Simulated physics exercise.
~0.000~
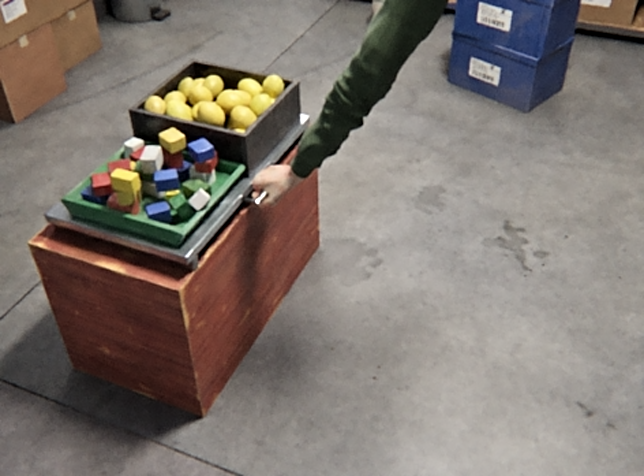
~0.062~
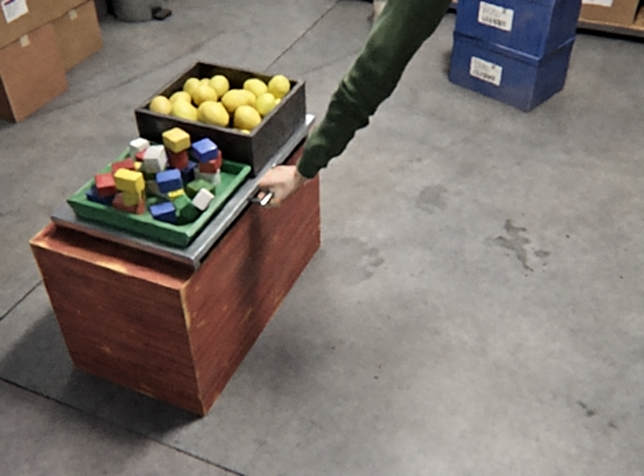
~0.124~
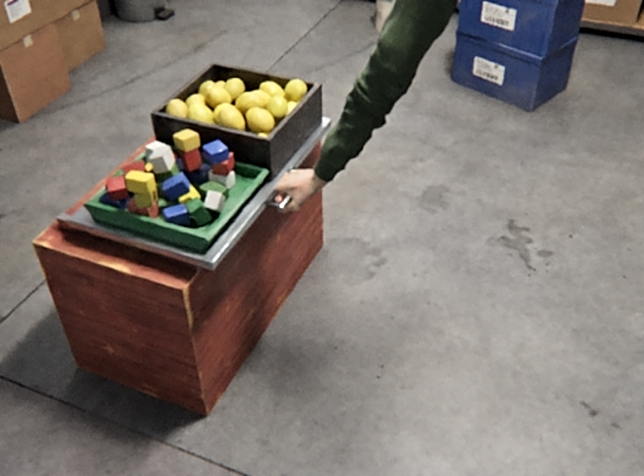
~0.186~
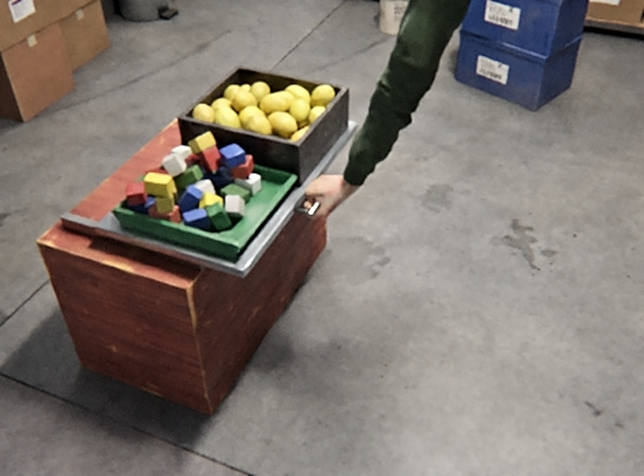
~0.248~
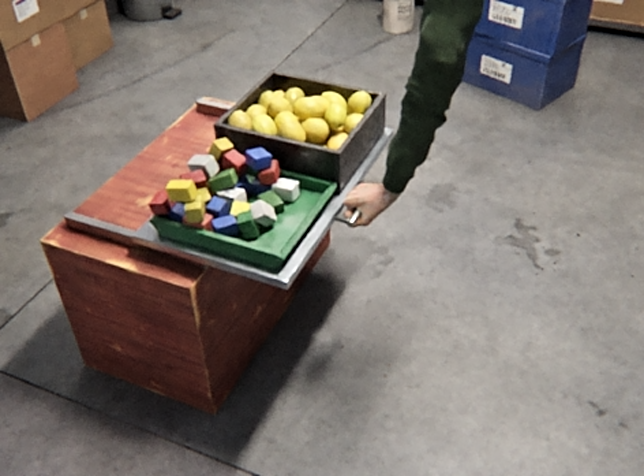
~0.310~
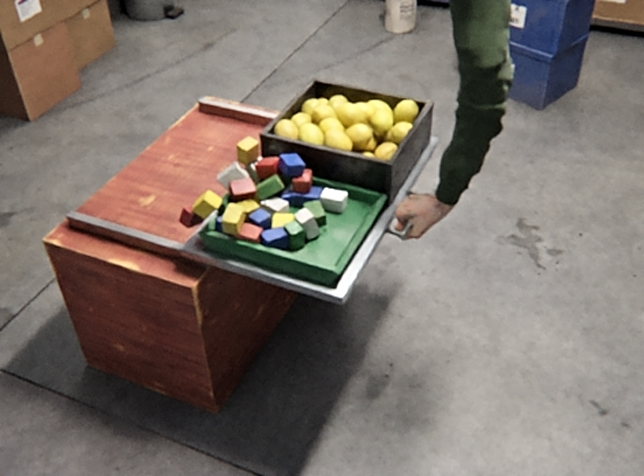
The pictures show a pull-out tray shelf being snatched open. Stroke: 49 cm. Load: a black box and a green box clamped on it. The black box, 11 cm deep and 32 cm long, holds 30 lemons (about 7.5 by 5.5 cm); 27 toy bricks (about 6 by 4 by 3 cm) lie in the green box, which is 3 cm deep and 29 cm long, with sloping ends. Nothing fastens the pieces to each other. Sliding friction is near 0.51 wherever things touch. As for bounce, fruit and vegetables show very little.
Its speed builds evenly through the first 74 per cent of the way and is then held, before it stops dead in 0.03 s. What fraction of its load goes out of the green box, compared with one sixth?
The fraction lost is above one sixth.
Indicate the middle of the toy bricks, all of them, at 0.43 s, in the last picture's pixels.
In the last view they're centred near (363, 228).
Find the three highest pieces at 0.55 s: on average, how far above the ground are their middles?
Around 74 centimetres.
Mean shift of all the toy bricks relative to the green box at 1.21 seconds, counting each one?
On average they sit some 16 cm further right.
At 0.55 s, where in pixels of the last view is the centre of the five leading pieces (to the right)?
Around (431, 243) in pixels.
After 0.35 s, end of travel.
After 0.43 s, 0 of 30 out of the black box and 3 of 27 out of the green box.
After 0.55 s, 0 of 30 out of the black box and 8 of 27 out of the green box.
After 0.77 s, 1 of 30 out of the black box and 11 of 27 out of the green box.
Final count (at 1.21 s), 1 of 30 out of the black box and 11 of 27 out of the green box. Asked share, 11 of 27, 41 per cent.
